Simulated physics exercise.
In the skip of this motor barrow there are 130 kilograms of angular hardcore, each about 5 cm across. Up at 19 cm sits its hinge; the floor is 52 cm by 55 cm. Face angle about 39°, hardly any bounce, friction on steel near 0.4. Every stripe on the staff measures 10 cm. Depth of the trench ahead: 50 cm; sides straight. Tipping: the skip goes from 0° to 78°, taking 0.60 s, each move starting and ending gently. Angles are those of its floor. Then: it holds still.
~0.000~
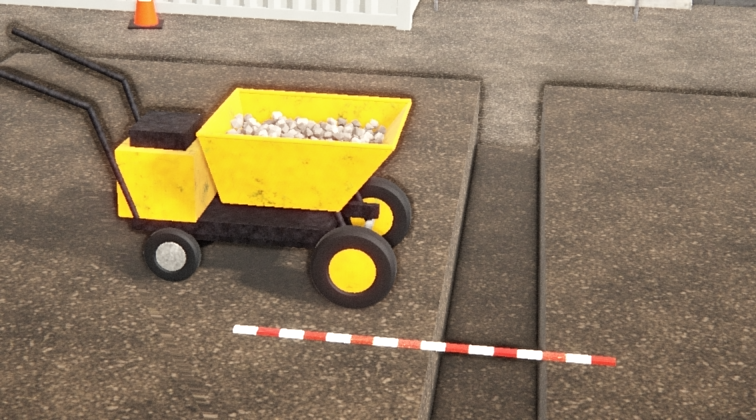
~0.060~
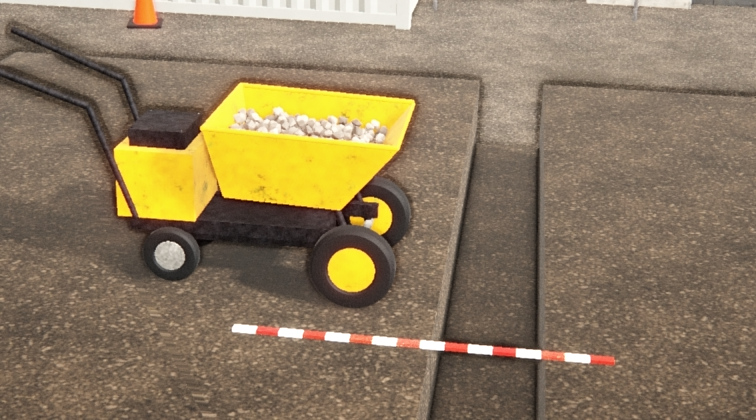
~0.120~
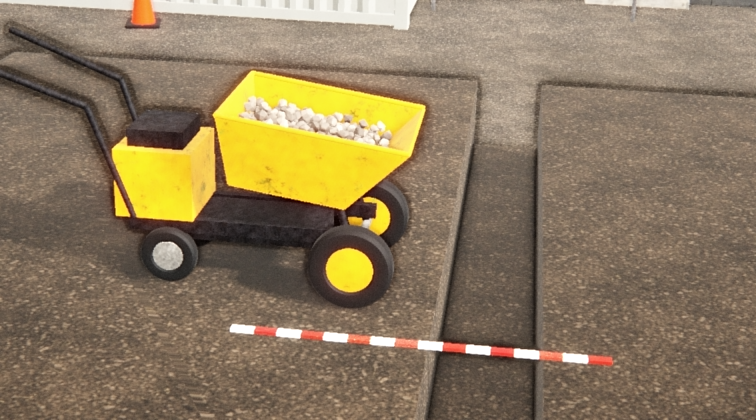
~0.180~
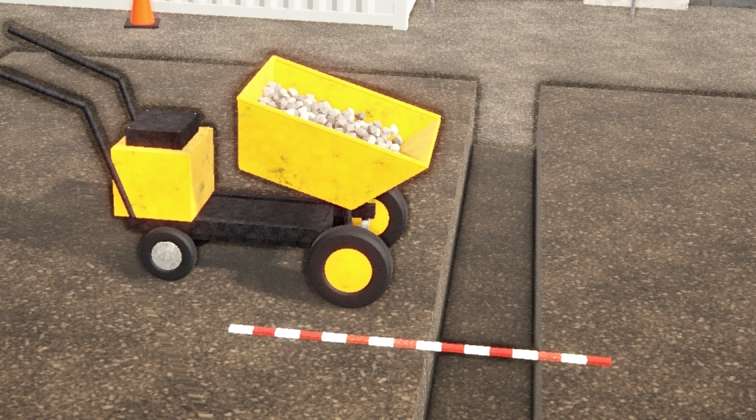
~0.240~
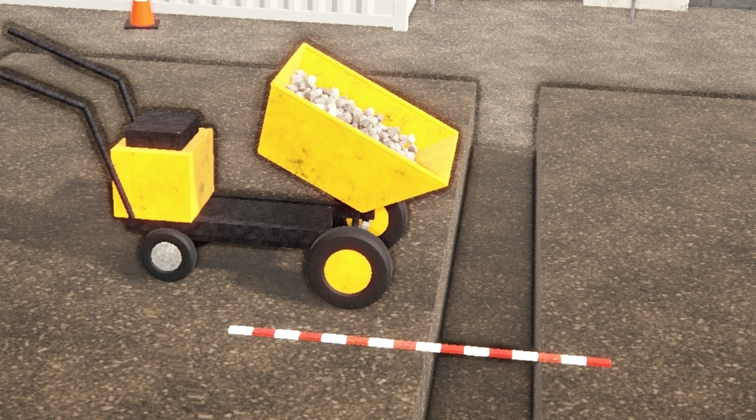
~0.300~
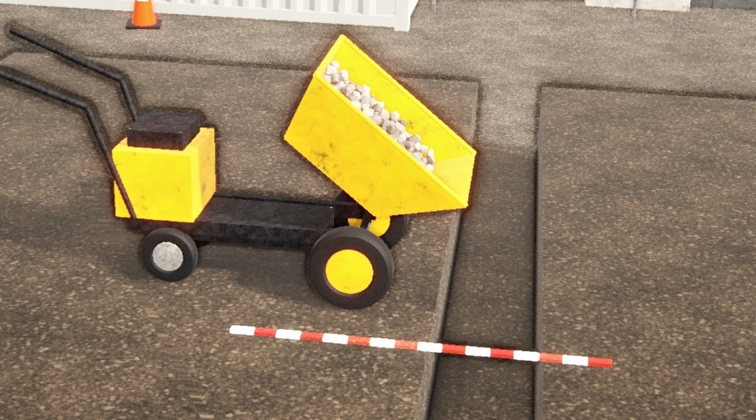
A yellow dumper's skip, loaded with pale stones, tilted slowly and then more steeply toward the trench on the right, while its wheels and the red-and-white striped pole stayed still.
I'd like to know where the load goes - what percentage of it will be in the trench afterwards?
I would put it at about 57 per cent.
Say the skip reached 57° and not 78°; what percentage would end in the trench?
Share in trench: Approx. 20%.
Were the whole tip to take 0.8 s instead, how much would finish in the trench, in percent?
Trench share: Approx. 75%.
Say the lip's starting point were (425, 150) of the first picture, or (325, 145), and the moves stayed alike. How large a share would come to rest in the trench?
Around 30% for the first place and 100% for the second.
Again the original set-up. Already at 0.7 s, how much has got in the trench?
By that moment, roughly 25 per cent of the load.
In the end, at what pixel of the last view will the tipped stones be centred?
The tipped stones centre close to (531, 363).
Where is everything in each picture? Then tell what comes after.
The skip is at 0°, its lip at (393, 148); the top of the load is at (290, 125), in the first frame.
The skip is at 2°, its lip at (397, 149); the top of the load is at (285, 121); the stones move at 0.5 m/s on average, in the second frame.
Lip at (409, 155), floor tilted 8°, highest stones at (281, 111); the stones move at 1.0 m/s on average, in the third frame.
The skip is at 17°, its lip at (427, 167); the top of the load is at (282, 97); the stones move at 1.5 m/s on average, in the fourth frame.
The skip is at 27°, its lip at (446, 184); the top of the load is at (300, 84); the stones move at 1.7 m/s on average, in the fifth frame.
Lip at (466, 206), floor tilted 39°, highest stones at (332, 75); the stones move at 1.8 m/s on average, in the sixth frame.
After 0.4 s the floor is at 66°; 100 % in the skip; the foremost stones are at (471, 224).
After 0.7 s the floor is at 78°; 61 % in the skip, 25 % in the trench, 14 % past the trench; the foremost stones are at (578, 289).
After 1.0 s the floor is at 78°; 8 % in the skip, 48 % in the trench, 44 % past the trench; the foremost stones are past the picture's edge.
After 3.0 s the floor is at 78°; 0 % in the skip, 57 % in the trench, 43 % past the trench; the foremost stones are past the picture's edge.
